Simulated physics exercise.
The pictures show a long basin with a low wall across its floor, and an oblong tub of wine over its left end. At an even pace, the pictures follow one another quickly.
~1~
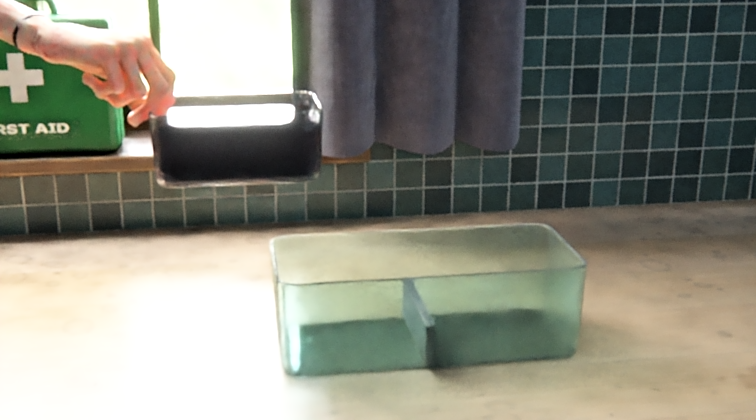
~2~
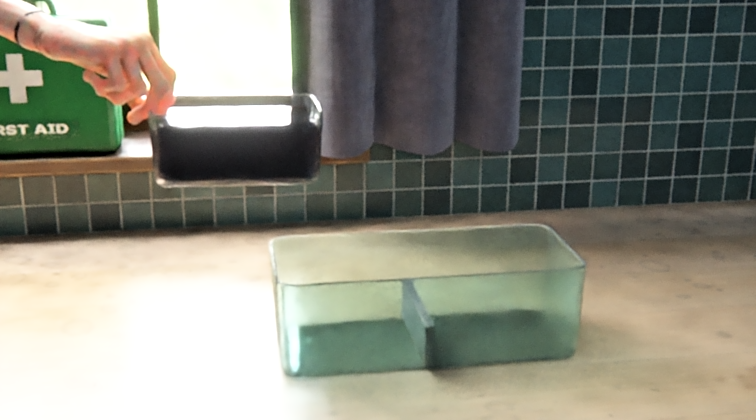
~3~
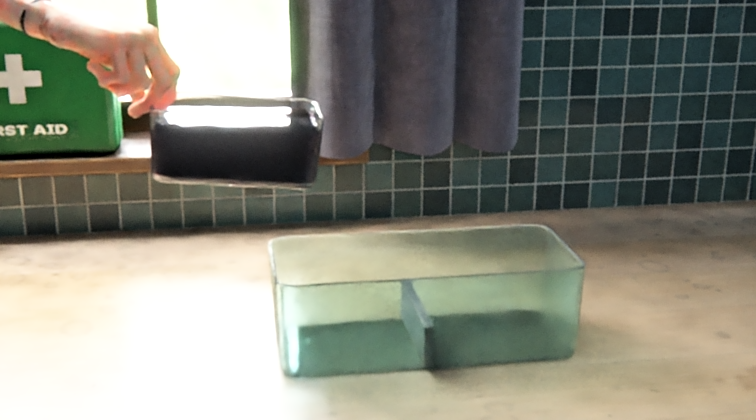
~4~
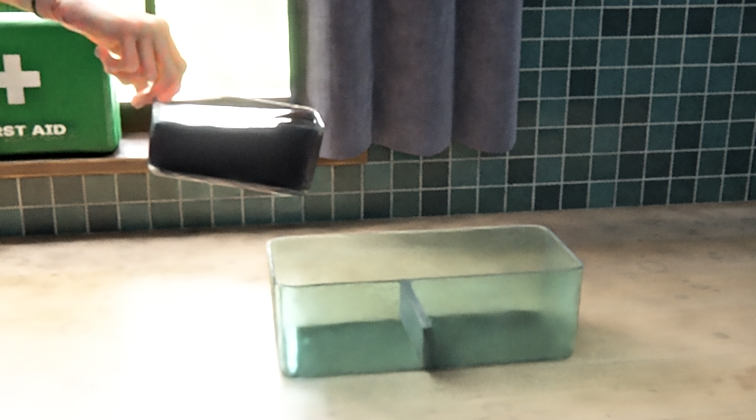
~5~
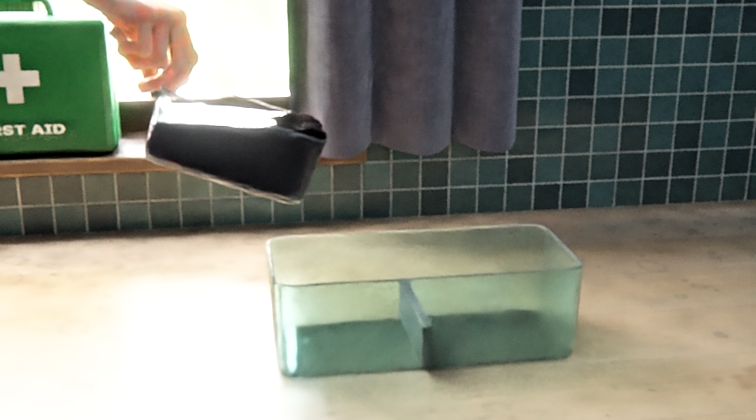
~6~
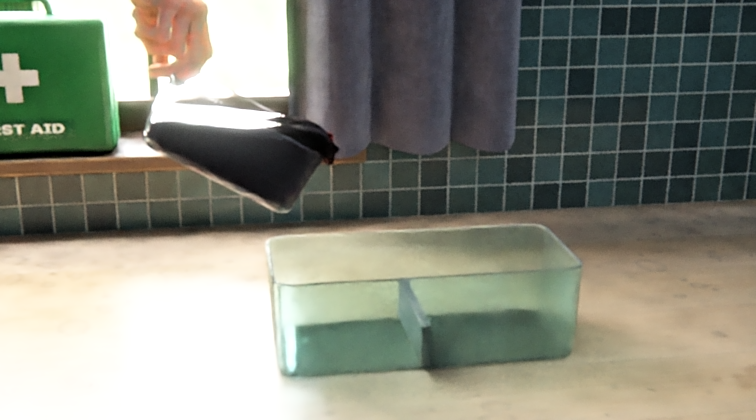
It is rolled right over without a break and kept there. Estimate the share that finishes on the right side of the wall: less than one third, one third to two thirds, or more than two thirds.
The right side ends up with less than one third.
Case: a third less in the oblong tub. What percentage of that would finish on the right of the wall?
I'd reckon close to 0 %.
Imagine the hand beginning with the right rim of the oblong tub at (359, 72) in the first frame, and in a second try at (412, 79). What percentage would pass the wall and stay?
It comes to 50 % the first time and 70 % the second.
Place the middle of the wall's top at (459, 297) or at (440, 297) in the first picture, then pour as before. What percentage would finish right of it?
It works out to around 5 per cent for the first and around 5 per cent for the second.
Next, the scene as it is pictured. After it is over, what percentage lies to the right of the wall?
I'd put it at about 10 per cent.
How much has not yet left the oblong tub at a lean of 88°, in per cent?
20 %.
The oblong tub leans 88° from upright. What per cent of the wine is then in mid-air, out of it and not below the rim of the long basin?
Around 40 %.
A moment on, the tilt is 88° and 18 per cent is still to pour, 39 is left of the wall and 0 right of it.
Next, the tilt is 104° and 4 per cent is still to pour, 75 is left of the wall and 2 right of it.
Then the tilt is 104° and 0 per cent is still to pour, 82 is left of the wall and 8 right of it.
Later the tilt is 104° and 0 per cent is still to pour, 83 is left of the wall and 8 right of it.
At rest 83 per cent lies left of the wall, 8 right of it and 10 outside.
